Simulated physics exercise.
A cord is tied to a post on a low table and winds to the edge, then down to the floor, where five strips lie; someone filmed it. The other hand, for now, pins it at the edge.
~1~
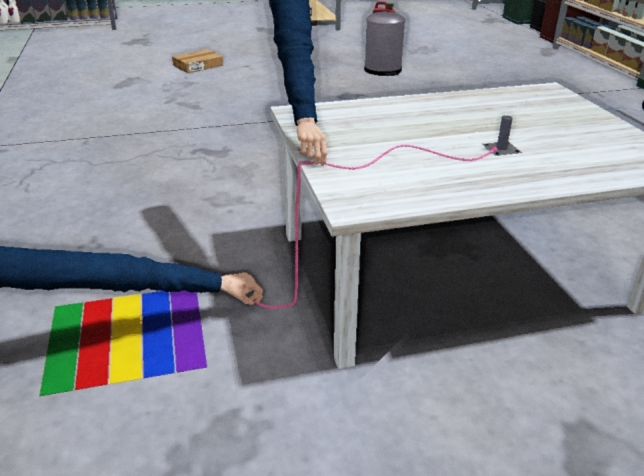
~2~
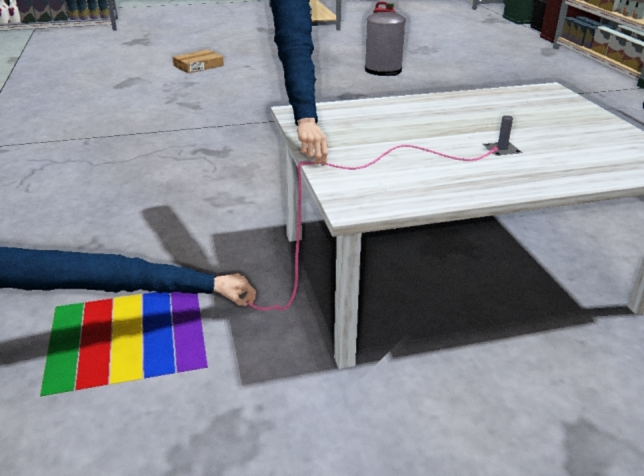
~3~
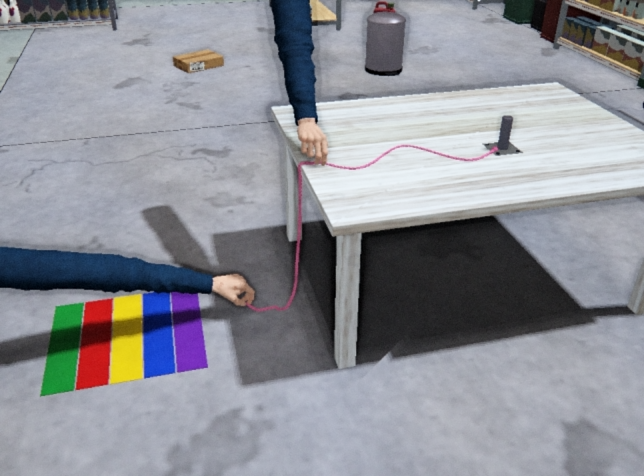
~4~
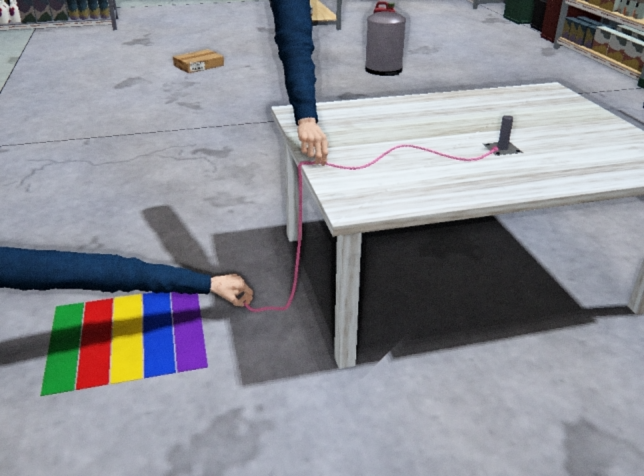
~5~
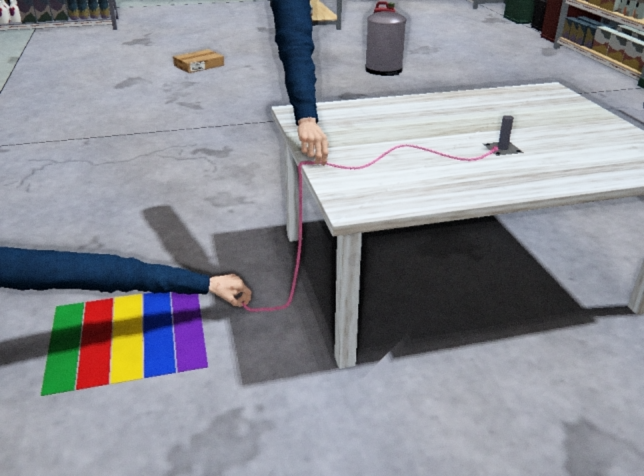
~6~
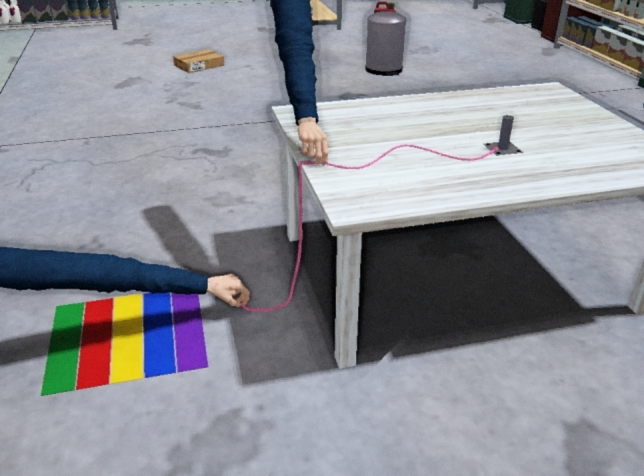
A hand low on the left, gripping the end of a pink cord, draws it very slightly leftward near five coloured strips on the floor. The other hand stays pressed at the table's edge, and the cord between there and the post on the tabletop keeps its winding shape.
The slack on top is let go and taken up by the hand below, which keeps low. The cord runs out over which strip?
The red one.
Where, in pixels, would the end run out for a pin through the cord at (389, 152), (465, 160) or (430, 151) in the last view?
Pixel spots, one per try: About (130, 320), (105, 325), (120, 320).
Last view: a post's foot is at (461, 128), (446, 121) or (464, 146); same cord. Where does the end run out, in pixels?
Places per try: (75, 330); (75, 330); (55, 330).
A little later, end near (150, 317); over blue.
Next, end near (116, 323); over yellow.
When it is tight, end near (96, 326); over red. It gets as far as the red strip.
